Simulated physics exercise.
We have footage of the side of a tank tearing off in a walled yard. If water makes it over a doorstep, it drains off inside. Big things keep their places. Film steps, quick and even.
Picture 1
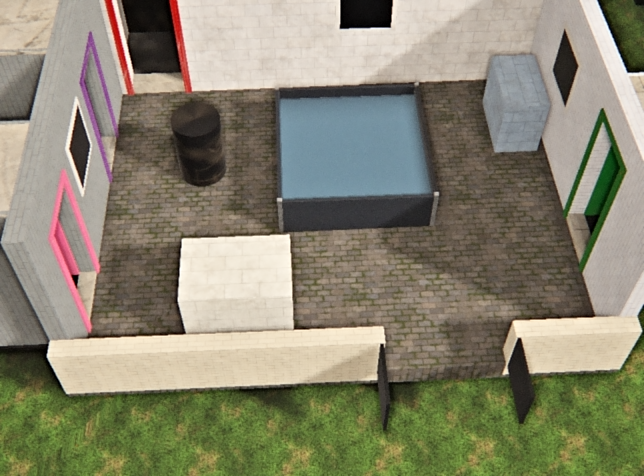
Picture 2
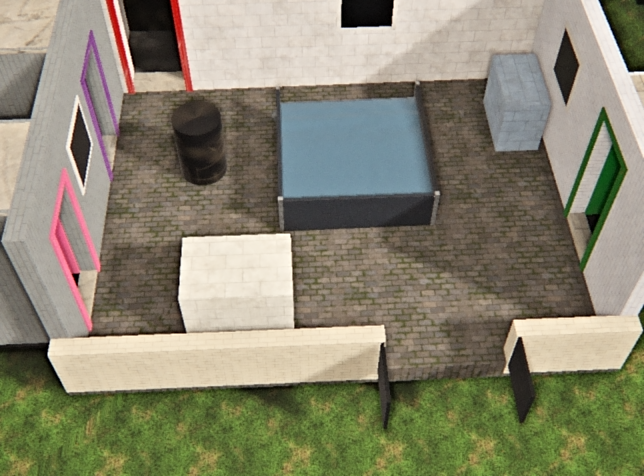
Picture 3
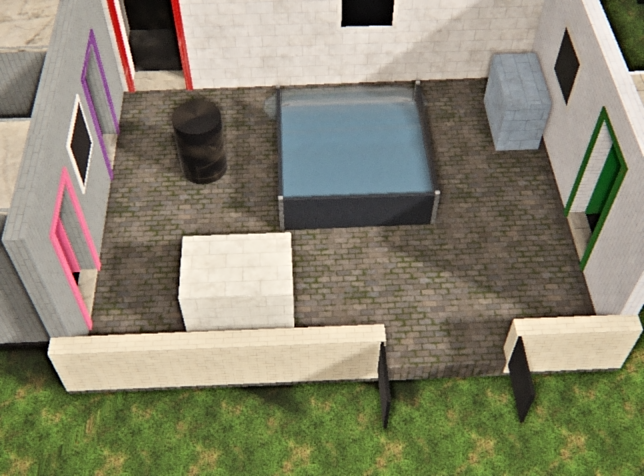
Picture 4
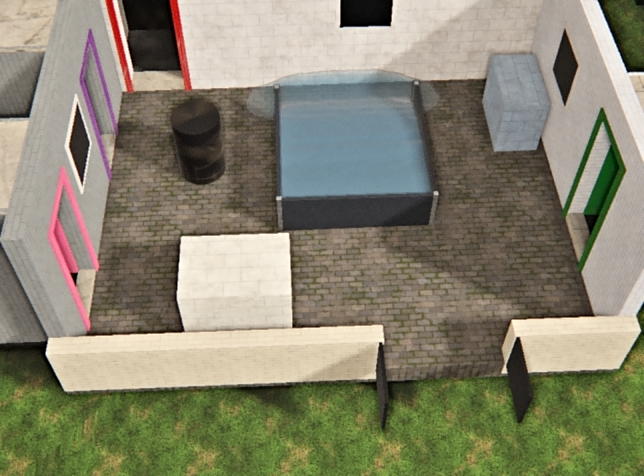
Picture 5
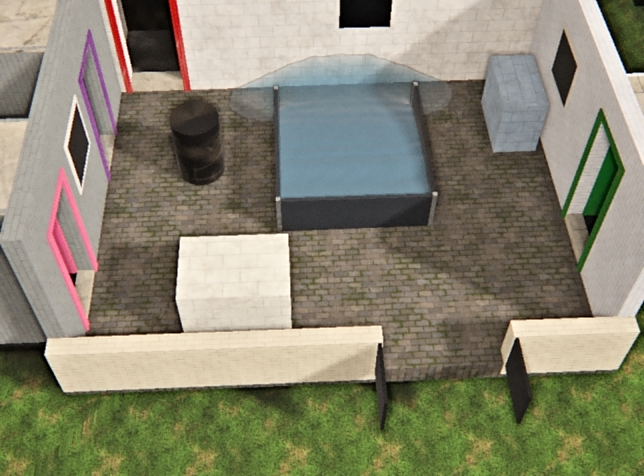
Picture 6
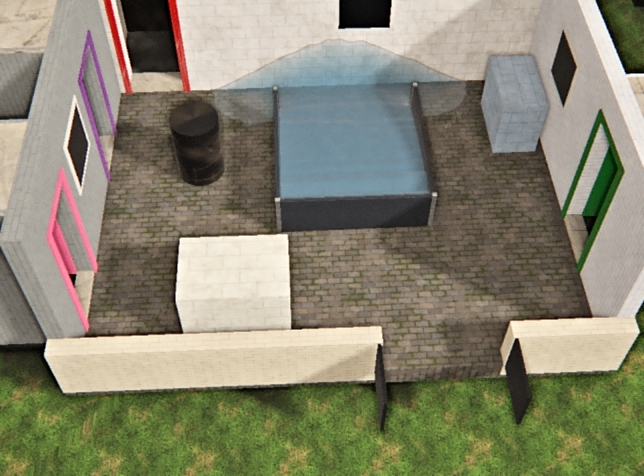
Walled yard with an open tank losing its far side, water pouring out and fanning wide towards the white back wall.
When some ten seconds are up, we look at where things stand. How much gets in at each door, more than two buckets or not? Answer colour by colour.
My prediction: The red door respects the limit for sure; the purple door breaks the limit for sure; the green door respects the limit for sure; the pink door breaks the limit for sure.
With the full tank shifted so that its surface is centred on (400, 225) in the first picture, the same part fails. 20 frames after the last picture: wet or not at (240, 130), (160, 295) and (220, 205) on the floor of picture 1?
Check in sequence: Soaked through, still parched, still parched.
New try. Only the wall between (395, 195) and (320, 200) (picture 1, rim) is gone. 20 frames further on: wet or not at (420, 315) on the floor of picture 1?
Answer: Flooded.
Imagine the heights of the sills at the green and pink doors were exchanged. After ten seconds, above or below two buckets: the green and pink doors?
Result: Green door remains below the limit; pink door remains below the limit.
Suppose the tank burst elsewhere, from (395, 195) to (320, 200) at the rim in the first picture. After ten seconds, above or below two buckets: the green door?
Lab note: Green sits below the threshold.
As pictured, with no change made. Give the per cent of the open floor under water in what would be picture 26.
Roughly 60 per cent.
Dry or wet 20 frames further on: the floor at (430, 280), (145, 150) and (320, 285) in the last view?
Result, as listed: Wetted / wetted / not wetted.
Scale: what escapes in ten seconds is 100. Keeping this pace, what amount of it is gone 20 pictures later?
Close to 15 %.
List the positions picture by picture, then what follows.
In the first frame, still water in the open tank at (352, 143).
In the second frame, the front is at (274, 118), out from the gap on the open tank's far side.
In the third frame, water pours out on the open tank's far side and has run to (271, 103).
In the fourth frame, water pours out on the open tank's far side and has run to (259, 87).
In the fifth frame, water pours out on the open tank's far side and has run to (238, 89).
In the sixth frame, the front is at (217, 90), out from the gap on the open tank's far side.
A moment on, water covers 20 % of the floor; the red door wet at the sill, nothing in, the purple door not reached, the green door not reached, the pink door not reached.
Next, water covers 30 % of the floor; the red door wet at the sill, nothing in, the purple door under two buckets in, the green door not reached, the pink door not reached.
Then, water covers 60 % of the floor; the red door under two buckets in, the purple door far over two buckets in, the green door wet at the sill, nothing in, the pink door wet at the sill, nothing in.
Later, water covers 80 % of the floor; the red door under two buckets in, the purple door far over two buckets in, the green door wet at the sill, nothing in, the pink door wet at the sill, nothing in.
In the end, water covers 95 % of the floor; the red door under two buckets in, the purple door far over two buckets in, the green door wet at the sill, nothing in, the pink door over two buckets in.
